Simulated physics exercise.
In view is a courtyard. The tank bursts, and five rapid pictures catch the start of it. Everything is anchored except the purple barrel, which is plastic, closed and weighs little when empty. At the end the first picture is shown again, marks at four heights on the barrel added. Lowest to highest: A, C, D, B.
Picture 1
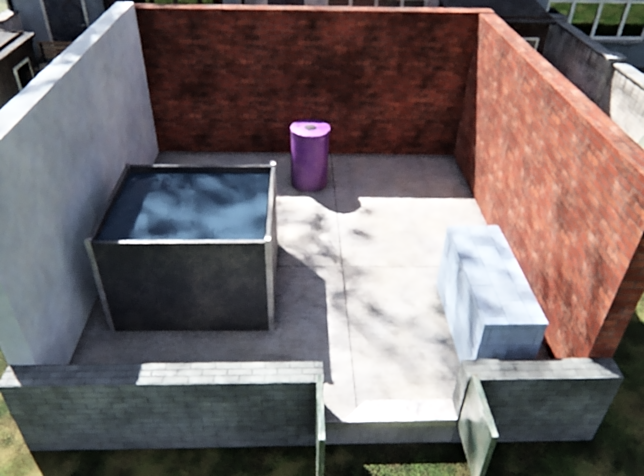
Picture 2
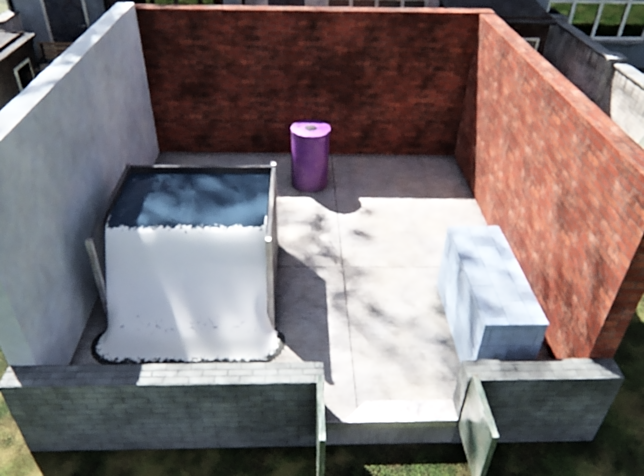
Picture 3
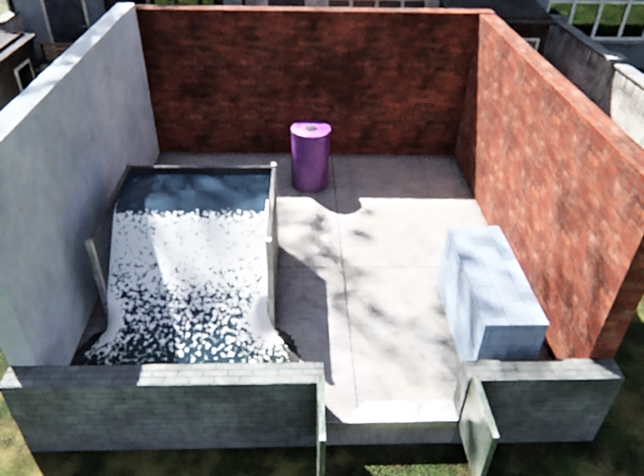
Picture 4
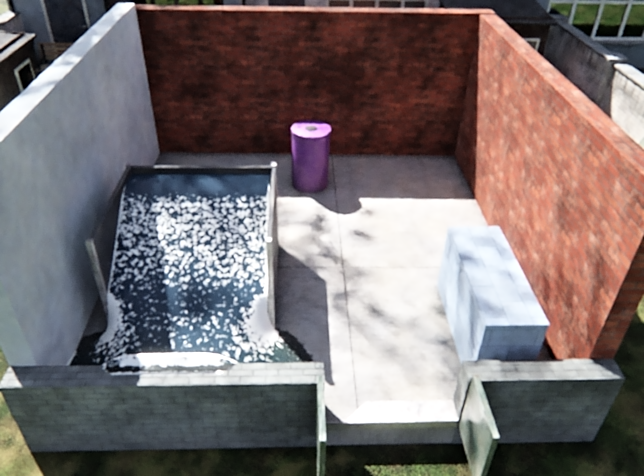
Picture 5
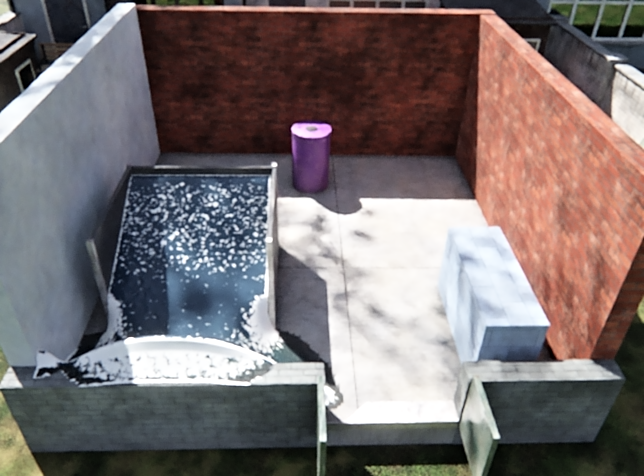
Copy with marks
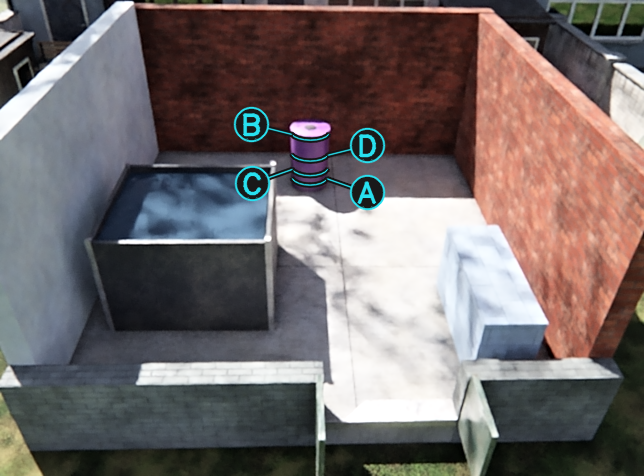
In the video, a dark tank of water stands in a walled courtyard with a purple barrel and a pale block; water pours from the tank's front, turning from white to speckled blue, and splashes up along the low front wall.
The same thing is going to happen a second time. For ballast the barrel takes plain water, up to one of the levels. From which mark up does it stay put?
Take A.
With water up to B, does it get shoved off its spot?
No, that is safe.
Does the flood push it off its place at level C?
No, not at all.
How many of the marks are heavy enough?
All four.
On the marked copy, A at (310, 185); B at (310, 140); C at (310, 175); D at (310, 161); from the bottom up A, C, D, B.
Choosing A, it does not move.
Choosing B, it does not move.
Choosing C, it does not move.
Choosing D, it does not move.
